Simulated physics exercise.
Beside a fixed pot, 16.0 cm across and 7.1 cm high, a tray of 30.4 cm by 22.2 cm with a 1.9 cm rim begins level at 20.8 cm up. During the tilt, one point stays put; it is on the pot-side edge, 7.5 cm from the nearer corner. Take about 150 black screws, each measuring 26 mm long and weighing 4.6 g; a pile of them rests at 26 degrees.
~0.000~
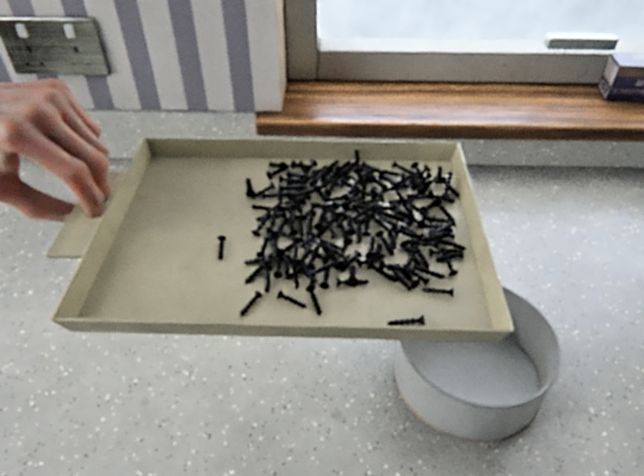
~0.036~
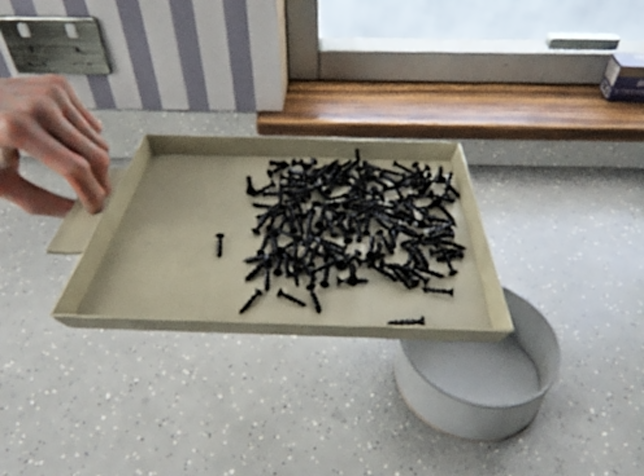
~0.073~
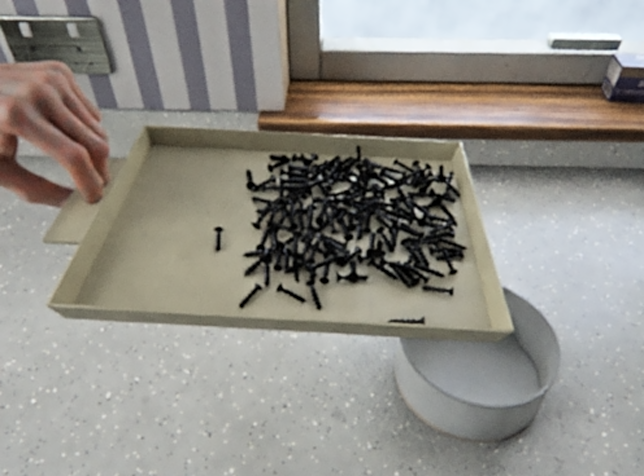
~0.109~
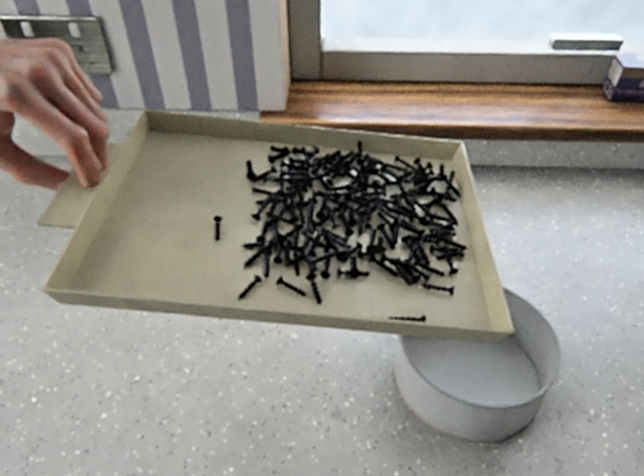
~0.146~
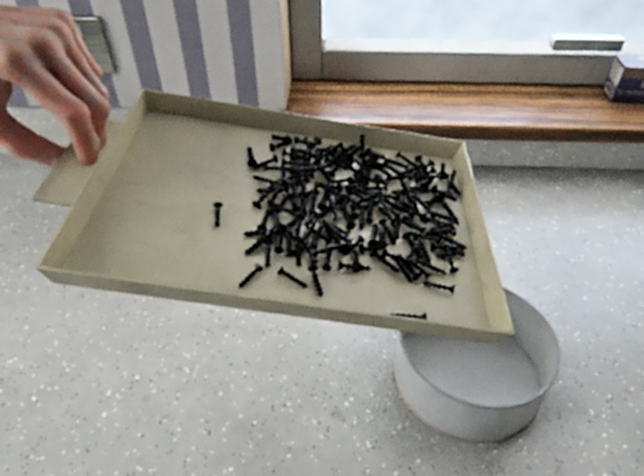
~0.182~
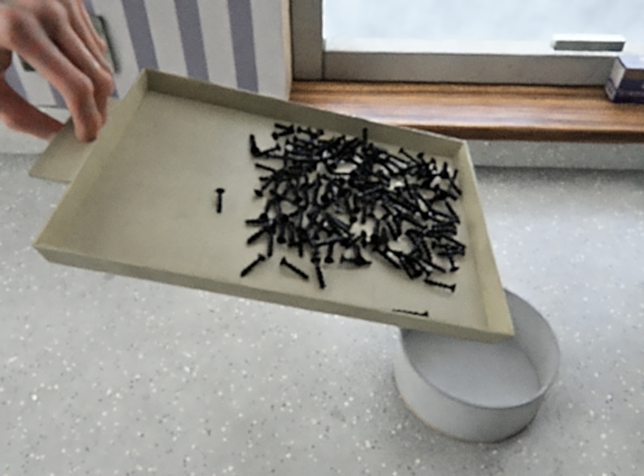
A hand gripped the left end of a shallow beige tray scattered with black screws and raised that end, slowly at first, so the tray slanted down toward a round pot on the right.
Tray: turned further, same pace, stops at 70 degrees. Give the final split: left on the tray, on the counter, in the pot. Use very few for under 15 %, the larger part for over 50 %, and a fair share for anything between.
Left on the tray: A fair share, counter: A fair share, pot: A fair share.
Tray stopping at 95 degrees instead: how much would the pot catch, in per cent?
It would be near 65 per cent.
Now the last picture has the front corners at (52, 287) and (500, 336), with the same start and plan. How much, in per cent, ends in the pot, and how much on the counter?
Pot: 0, counter: 90.
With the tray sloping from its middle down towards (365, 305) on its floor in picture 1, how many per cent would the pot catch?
Roughly 0 % of the pieces.
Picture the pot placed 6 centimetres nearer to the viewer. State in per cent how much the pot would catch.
40 %.
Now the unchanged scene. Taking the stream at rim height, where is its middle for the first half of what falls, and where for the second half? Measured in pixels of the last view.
At roughly (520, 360) first, later on at (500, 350).
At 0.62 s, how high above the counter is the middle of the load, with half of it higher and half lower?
The halfway mark is near 24 cm.
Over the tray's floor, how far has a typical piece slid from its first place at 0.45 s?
It has moved some 3 cm from its start.
Then, at 0.45 s, tilt 42 degrees; the tray holds 100 %, the pot 0 %.
After 0.62 s, tilt 61 degrees; the tray holds 100 %, the pot 0 %.
Then, at 0.92 s, tilt 70 degrees; the tray holds 40 %, the pot 30 %.
By 2.2 s all is still; tray 35 %, counter 25 %, pot 35 %.
